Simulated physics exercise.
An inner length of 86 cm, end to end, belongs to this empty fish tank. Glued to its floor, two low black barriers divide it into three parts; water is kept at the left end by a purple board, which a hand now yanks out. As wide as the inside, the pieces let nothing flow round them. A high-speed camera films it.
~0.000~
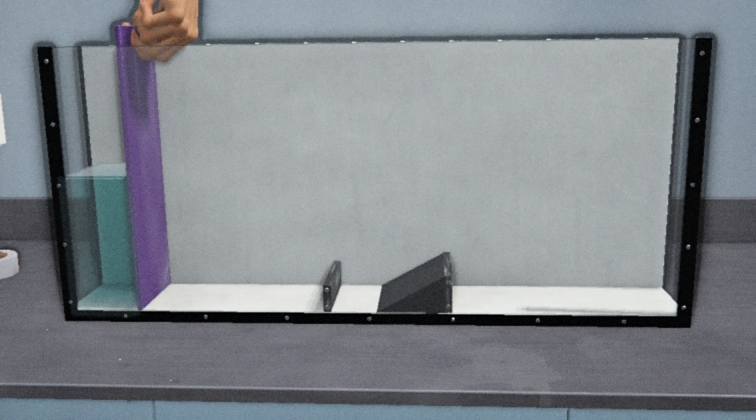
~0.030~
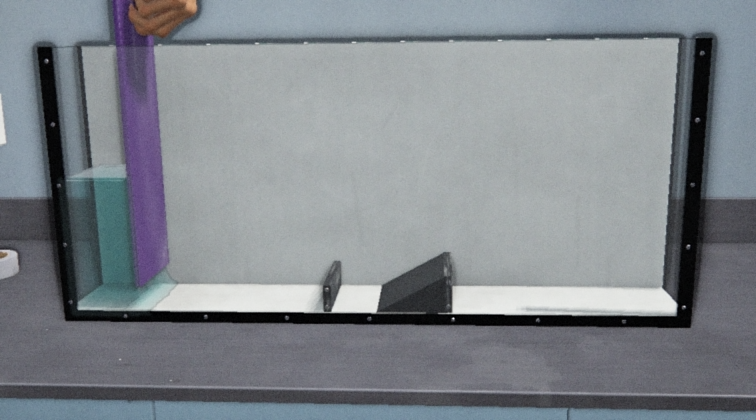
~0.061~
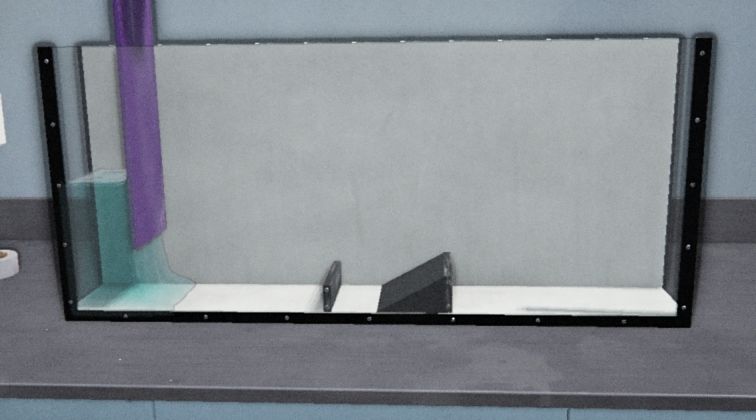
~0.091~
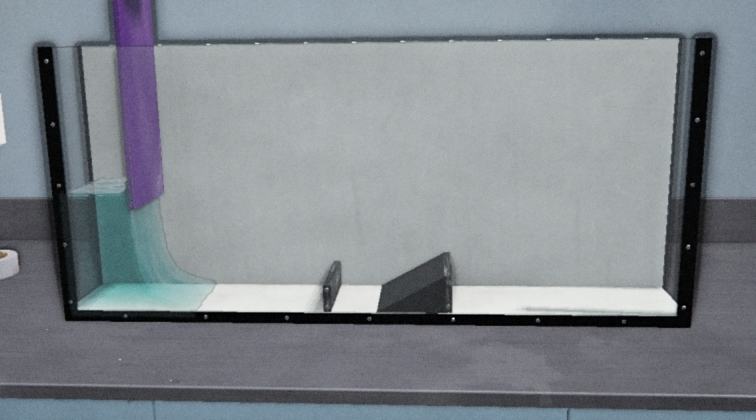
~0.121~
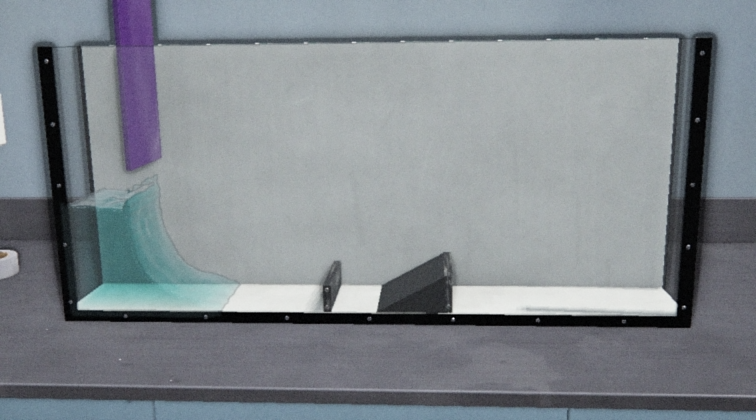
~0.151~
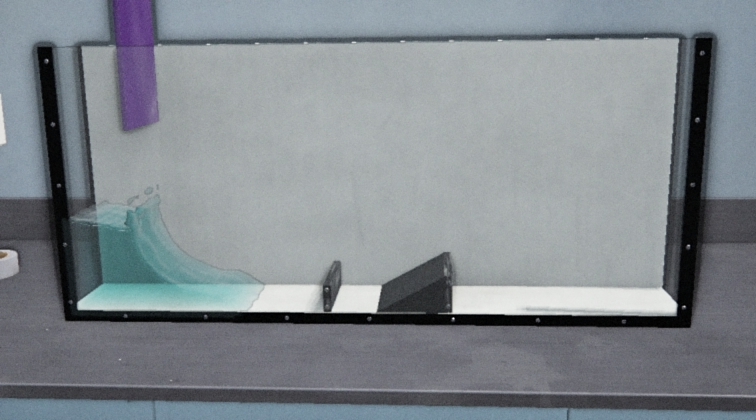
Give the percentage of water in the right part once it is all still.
I would say 26 per cent sits in the right part.
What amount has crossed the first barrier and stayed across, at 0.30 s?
It's close to 10 per cent by then.
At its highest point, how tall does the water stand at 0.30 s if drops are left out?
About 13.5 cm.
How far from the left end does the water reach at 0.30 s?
By then it's made it to close to 42 cm from the left end.
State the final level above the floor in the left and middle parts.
Respectively 2.5 cm and 4.0 cm.
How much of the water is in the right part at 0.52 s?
Roughly 16 percent.
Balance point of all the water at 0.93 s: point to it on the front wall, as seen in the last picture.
The centre of mass sits near (353, 301) on the front wall.
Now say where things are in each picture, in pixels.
In the first frame, the surface at the left wall is at (72, 178); the front along the floor is at (137, 308); the board's lower edge is at (140, 308); the first barrier (thin) has its top at (327, 287); the second barrier (ramped) has its top at (449, 278).
In the second frame, the surface at the left wall is at (73, 179); the front along the floor is at (150, 308); the board's lower edge is at (138, 286).
In the third frame, the surface at the left wall is at (73, 185); the front along the floor is at (170, 308); the board's lower edge is at (135, 248).
In the fourth frame, the surface at the left wall is at (74, 195); the front along the floor is at (193, 308); the board's lower edge is at (132, 209).
In the fifth frame, the surface at the left wall is at (75, 208); the front along the floor is at (217, 308); the board's lower edge is at (128, 169).
In the sixth frame, the surface at the left wall is at (77, 223); the front along the floor is at (244, 309); the board's lower edge is at (125, 129).
After 0.30 s 9 per cent is beyond the first barrier and 0 beyond the second.
After 0.52 s 42 per cent is beyond the first barrier and 15 beyond the second.
After 0.93 s 50 per cent is beyond the first barrier and 25 beyond the second.
In the end the left part holds 52, the middle 23 and the right 25 per cent.
